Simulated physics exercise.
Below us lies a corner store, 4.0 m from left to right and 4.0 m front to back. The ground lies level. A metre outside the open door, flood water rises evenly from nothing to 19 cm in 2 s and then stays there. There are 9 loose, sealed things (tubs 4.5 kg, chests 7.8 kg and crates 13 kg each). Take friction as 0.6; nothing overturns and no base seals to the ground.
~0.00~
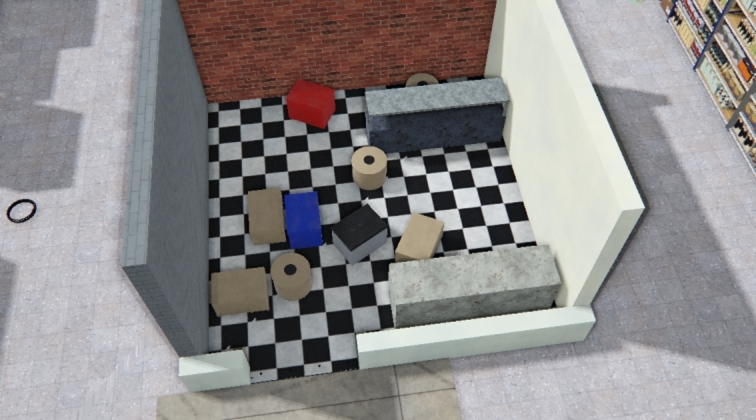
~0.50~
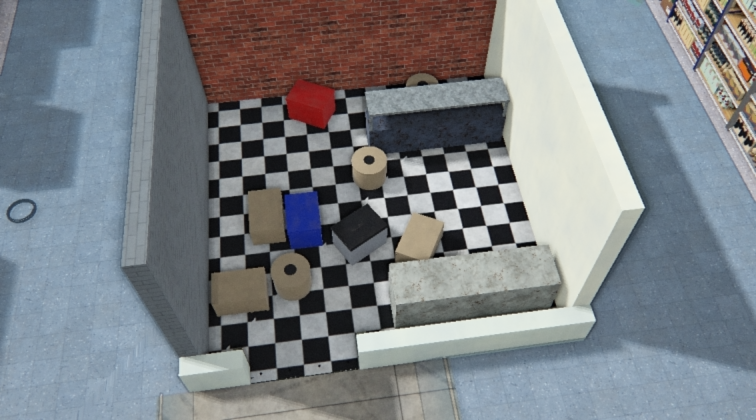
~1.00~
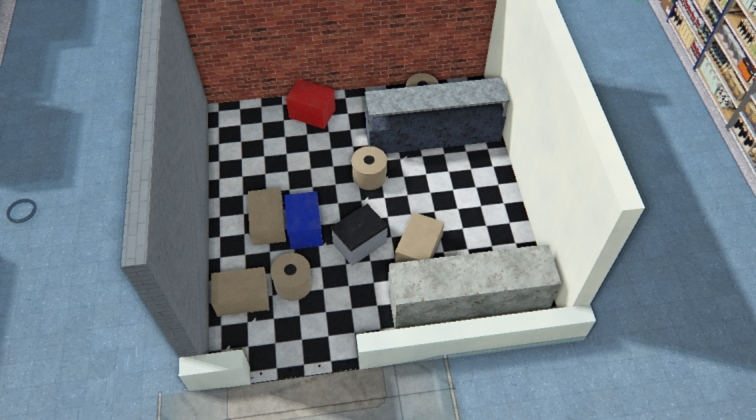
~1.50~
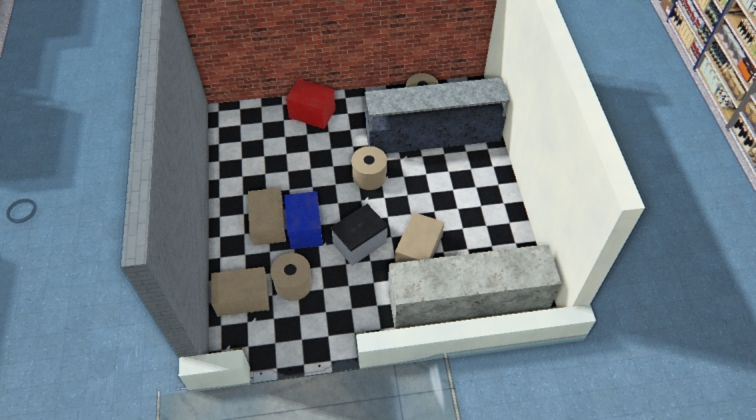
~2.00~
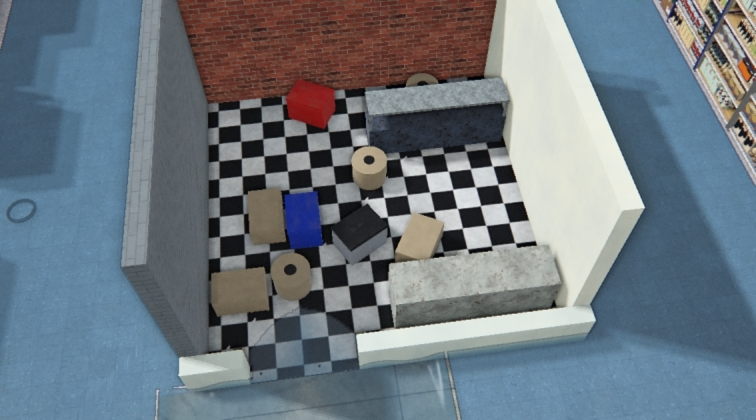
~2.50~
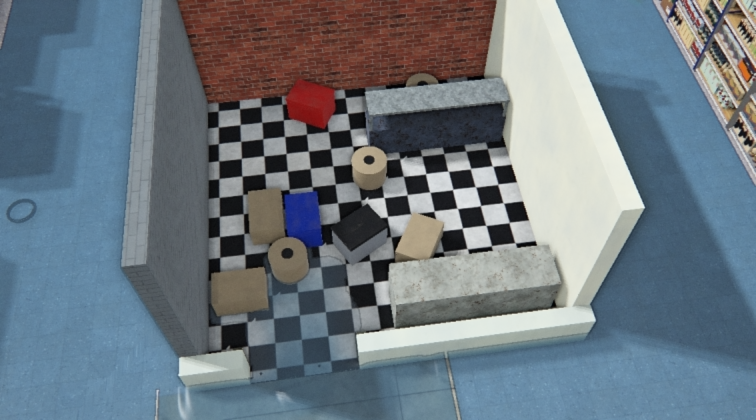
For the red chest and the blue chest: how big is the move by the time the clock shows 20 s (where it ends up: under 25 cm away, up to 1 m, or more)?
The red chest ends far away; the blue chest travels far.
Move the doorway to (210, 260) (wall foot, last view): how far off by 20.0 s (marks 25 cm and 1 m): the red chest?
In that case the red chest gets carried off.
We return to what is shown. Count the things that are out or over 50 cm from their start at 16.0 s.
By then 7.
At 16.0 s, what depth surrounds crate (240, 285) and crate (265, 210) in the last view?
Roughly 16 and 16 cm.
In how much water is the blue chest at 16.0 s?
About 16 cm.
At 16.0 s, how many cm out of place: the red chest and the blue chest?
Roughly 140 and 250 cm by then.
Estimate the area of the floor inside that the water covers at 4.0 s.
About 7.0 m2.
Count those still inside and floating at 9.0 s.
I count 8.
After 4.0 s the red chest is near (310, 94), 0.0 m from its start, aground; the blue chest is near (308, 155), 0.9 m from its start, aground; 2 afloat.
After 9.0 s the red chest is near (402, 76), 1.3 m from its start, afloat; the blue chest is near (445, 85), 2.7 m from its start, afloat; 8 afloat.
After 16.0 s the red chest is near (405, 70), 1.3 m from its start, afloat; the blue chest is near (446, 85), 2.7 m from its start, afloat; 9 afloat.
After 20.0 s the red chest is near (403, 68), 1.3 m from its start, afloat; the blue chest is near (445, 82), 2.7 m from its start, afloat; 9 afloat.
